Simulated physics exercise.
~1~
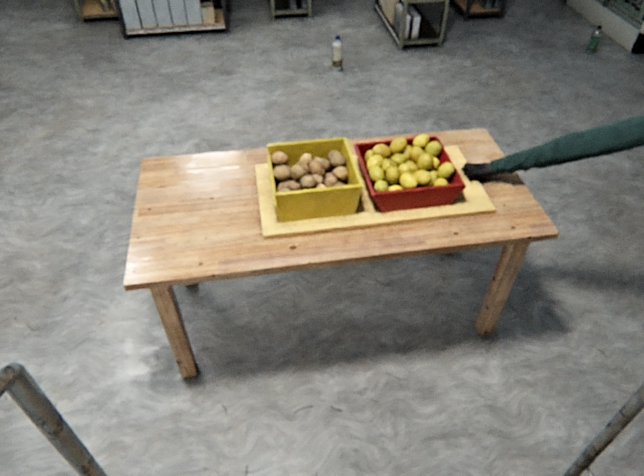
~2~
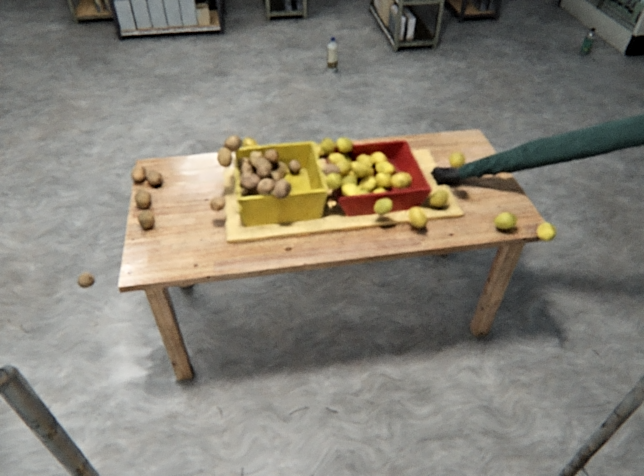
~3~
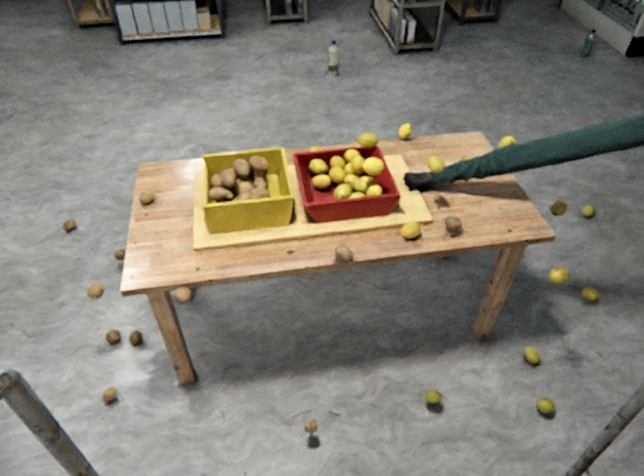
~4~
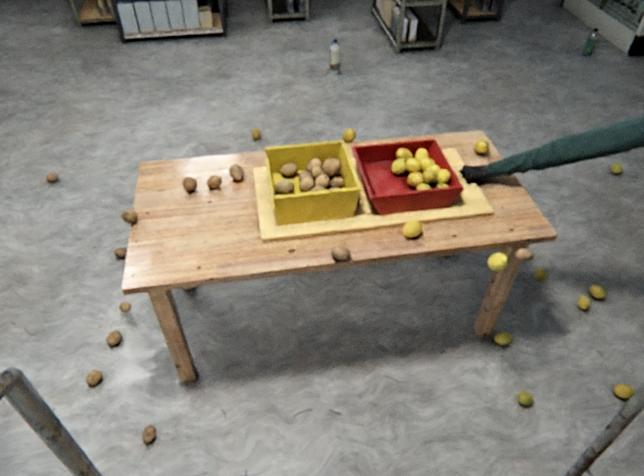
A green-sleeved arm sliding a board back and forth on a wooden table, potatoes and lemons spilling from two crates, many left scattered.
